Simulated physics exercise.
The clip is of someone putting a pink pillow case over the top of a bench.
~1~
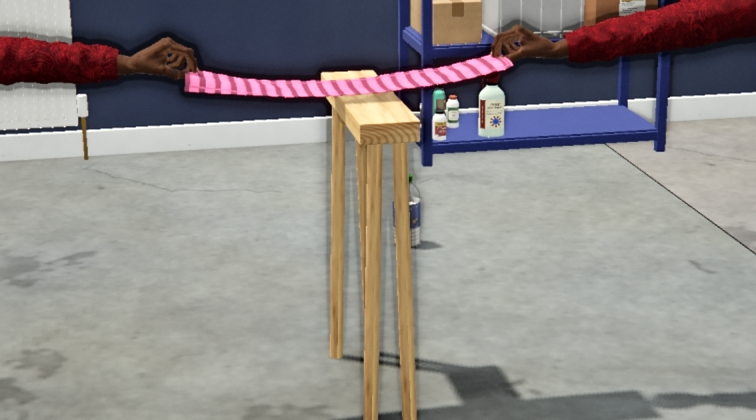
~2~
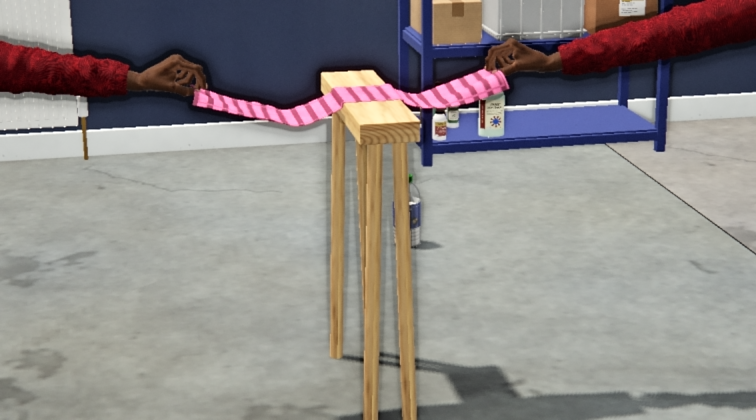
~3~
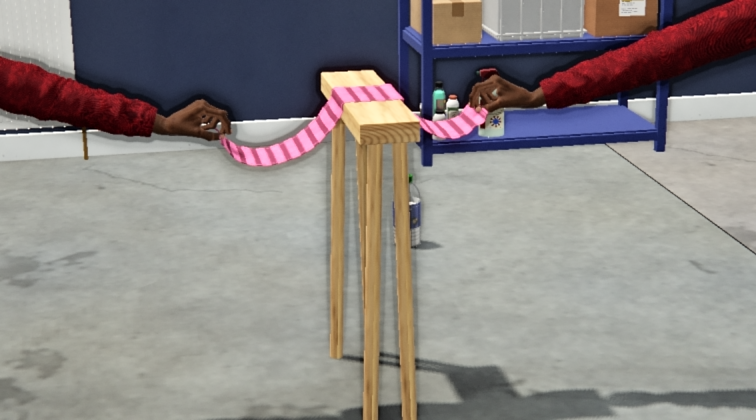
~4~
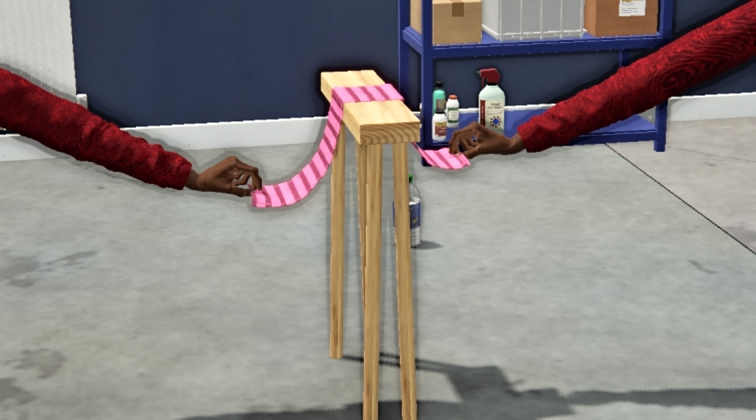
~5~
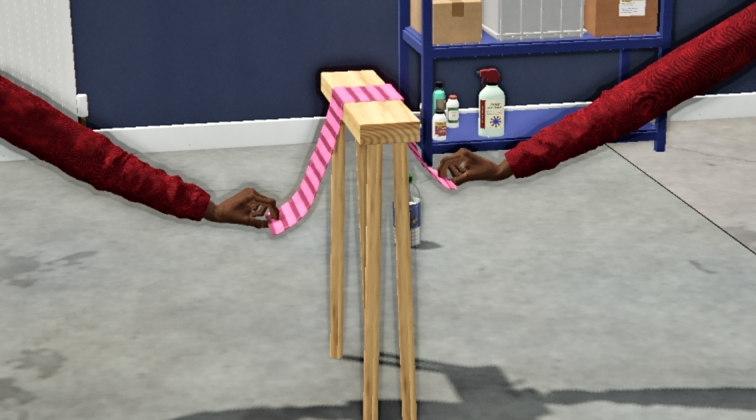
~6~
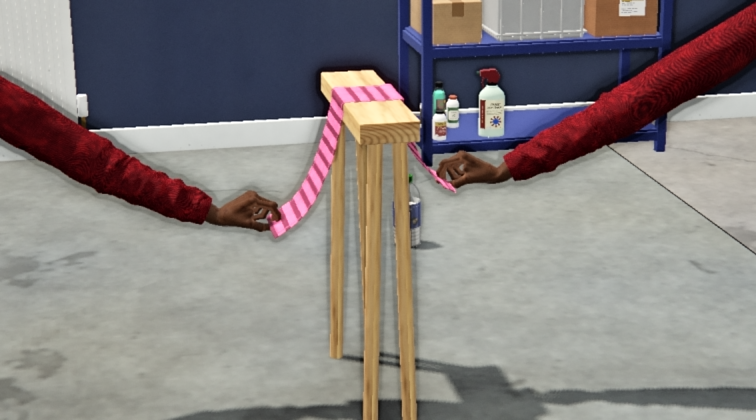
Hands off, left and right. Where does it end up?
The pink pillow case keeps its place.
Then, 0.52 s past the final frame, pillow case hanging on both sides, left end near (378, 237), right end near (364, 199).
Then, 1.24 s past the final frame, pillow case hanging on both sides, left end near (333, 246), right end near (378, 203).
When it is over, pillow case hanging on both sides, left end near (344, 245), right end near (397, 204). The pink pillow case stays on top.
